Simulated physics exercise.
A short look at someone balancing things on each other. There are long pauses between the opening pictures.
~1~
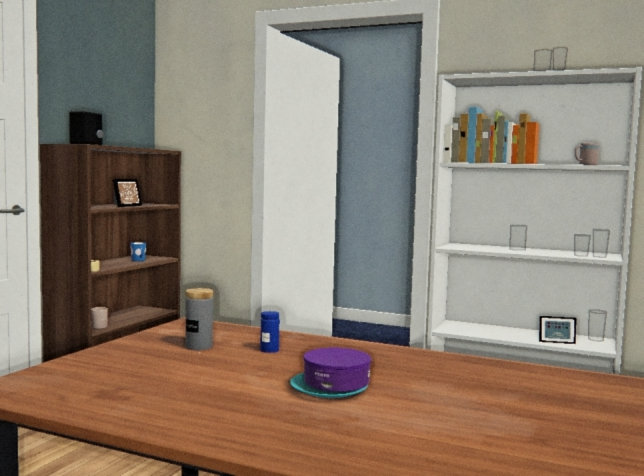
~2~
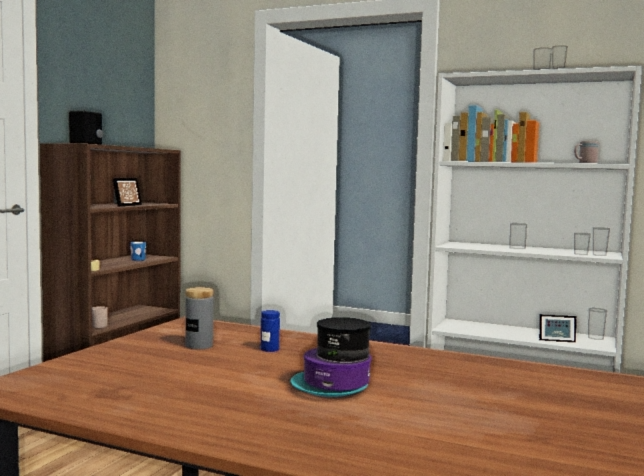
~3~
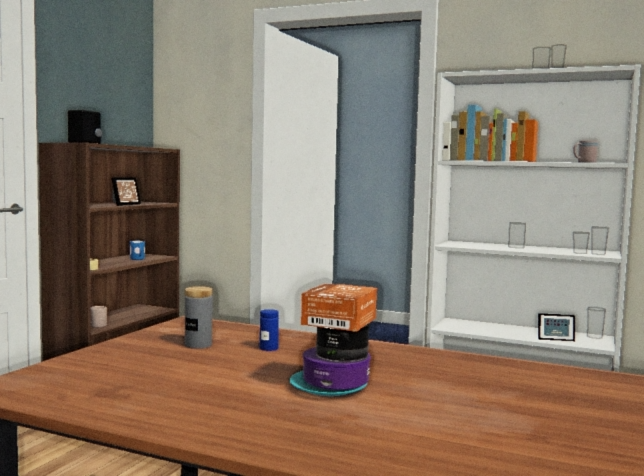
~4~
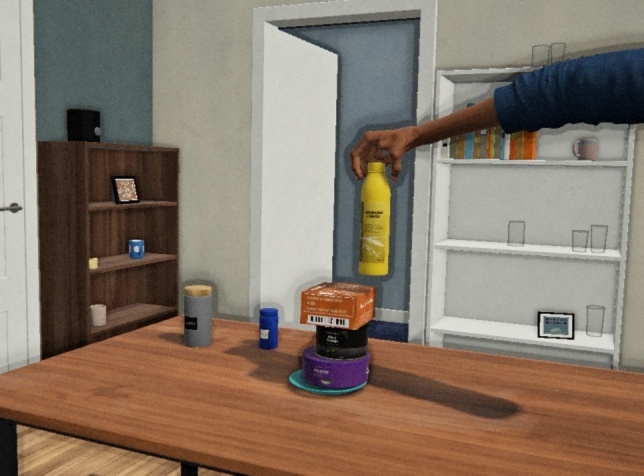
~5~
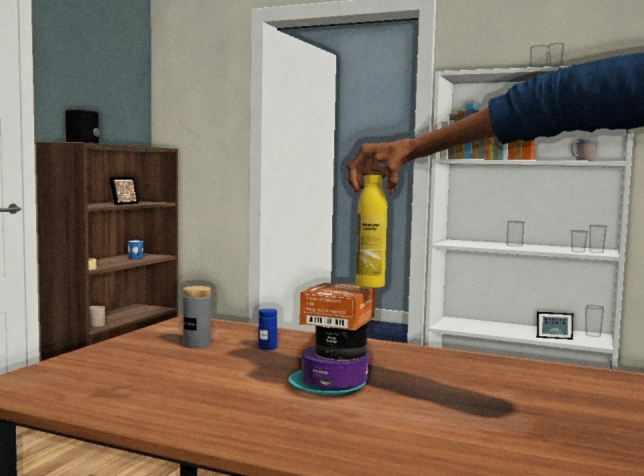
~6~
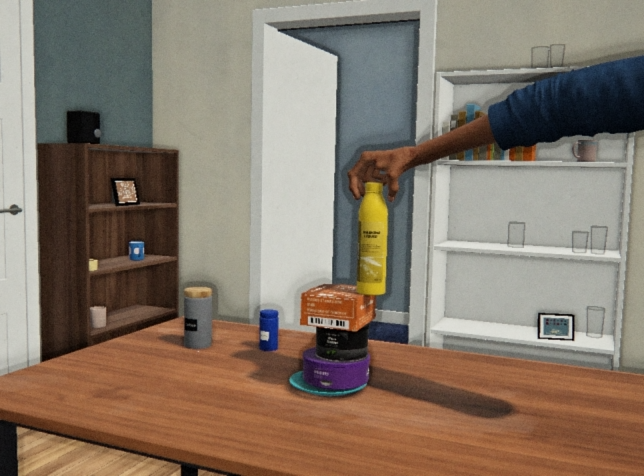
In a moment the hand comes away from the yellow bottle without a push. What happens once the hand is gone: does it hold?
As it turns out, it gives way.
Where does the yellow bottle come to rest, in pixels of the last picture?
Around (447, 394).
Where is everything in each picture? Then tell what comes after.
In the first picture, the last thing is not in view yet.
In the second picture, the last thing is not in view yet.
In the third picture, the last thing is not in view yet; blue shaker (269, 330).
The fourth picture shows still above its spot; yellow bottle (375, 219); black tub (342, 337).
The fifth picture shows still above its spot; yellow bottle (372, 231); orange box (338, 305).
The sixth picture shows set down, still held; yellow bottle (372, 238); blue shaker (269, 330).
Then, 0.40 s past the last view, yellow bottle rocked 29° from its first pose near (398, 249).
Then, 0.50 s past the last view, yellow bottle now fallen.
Then, 0.60 s past the last view, things are still on the move.
Then, 1.00 s past the last view, nothing new.
Finally, fallen, yellow bottle; the other 6 still in place. Final places as the last picture's camera would see them, yellow bottle near (447, 394). The pile loses its balance.
